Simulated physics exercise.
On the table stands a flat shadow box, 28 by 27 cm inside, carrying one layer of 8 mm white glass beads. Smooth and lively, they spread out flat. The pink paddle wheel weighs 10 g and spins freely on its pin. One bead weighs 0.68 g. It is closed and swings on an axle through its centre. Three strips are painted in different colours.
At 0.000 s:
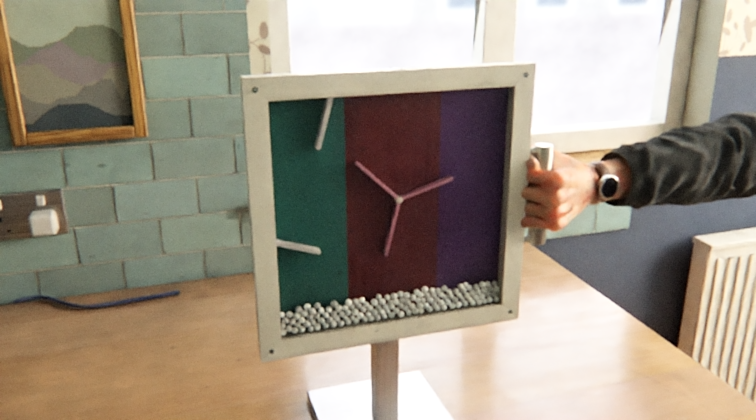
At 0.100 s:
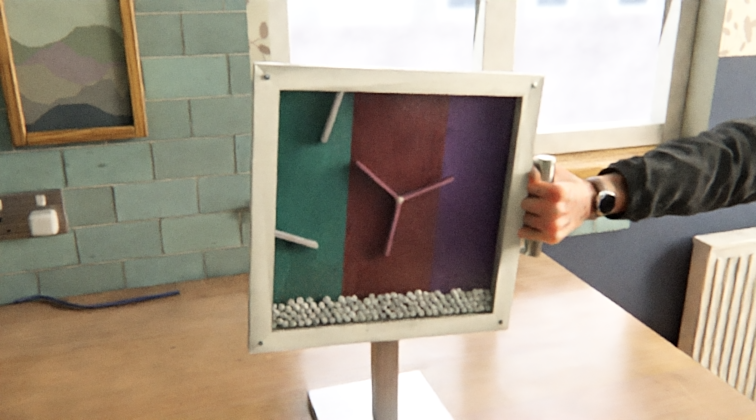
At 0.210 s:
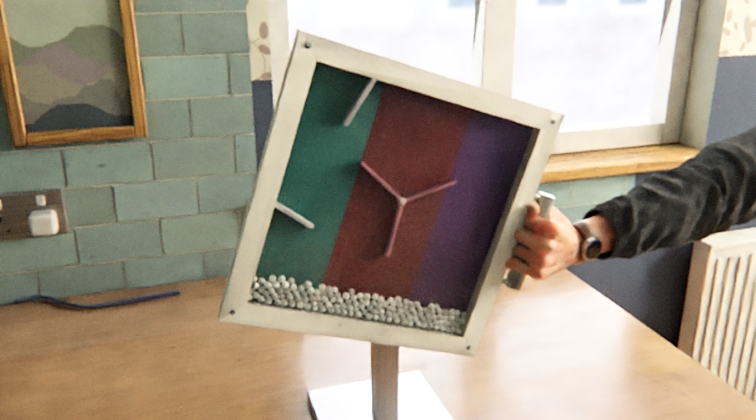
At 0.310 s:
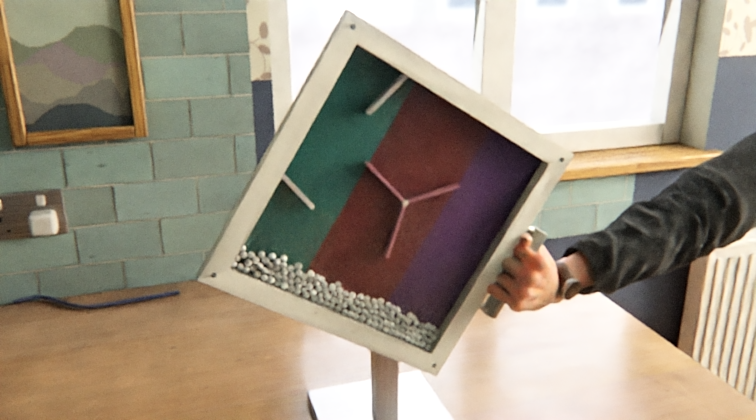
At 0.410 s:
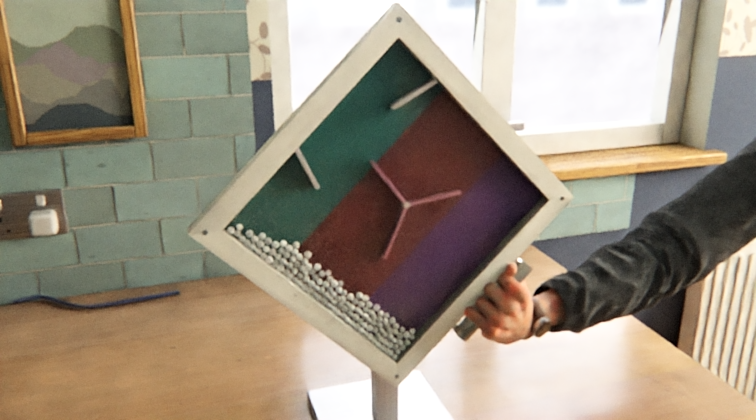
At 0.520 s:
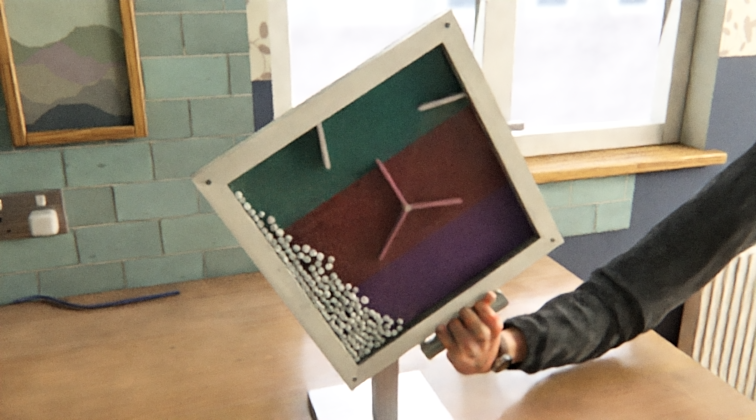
A framed box of pale beads turns clockwise as a hand pulls its handle downward.
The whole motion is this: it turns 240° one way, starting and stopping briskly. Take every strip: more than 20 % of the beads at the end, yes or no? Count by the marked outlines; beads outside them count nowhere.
Red strip yes, purple strip no, turquoise strip yes.
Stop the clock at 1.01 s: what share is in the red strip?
Roughly 0 per cent.
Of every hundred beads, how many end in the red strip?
Roughly 25 per cent.
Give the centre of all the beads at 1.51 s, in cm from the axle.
Some 8 cm left and 9 cm below.
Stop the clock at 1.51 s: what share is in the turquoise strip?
About 5 per cent.
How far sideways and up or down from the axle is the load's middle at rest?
Some 4 cm left and 12 cm below.
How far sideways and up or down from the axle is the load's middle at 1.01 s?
About 7 cm left and 10 cm below.
By 1.01 s, it stands 126° clockwise; the beads' middle is 7 cm left of and 10 cm below the centre; purple 100 %.
By 1.51 s, it has come round 193° clockwise; the beads' middle is 8 cm left of and 9 cm below the centre; red 40 %, purple 55 %, turquoise 5 %.
By 1.93 s, it has come round 240° clockwise; the beads' middle is 8 cm left of and 7 cm below the centre; red 55 %, purple 10 %, turquoise 30 %.
All still by 5.5 s, it has come round 240° clockwise; red 25 %, purple 0 %, turquoise 75 %.
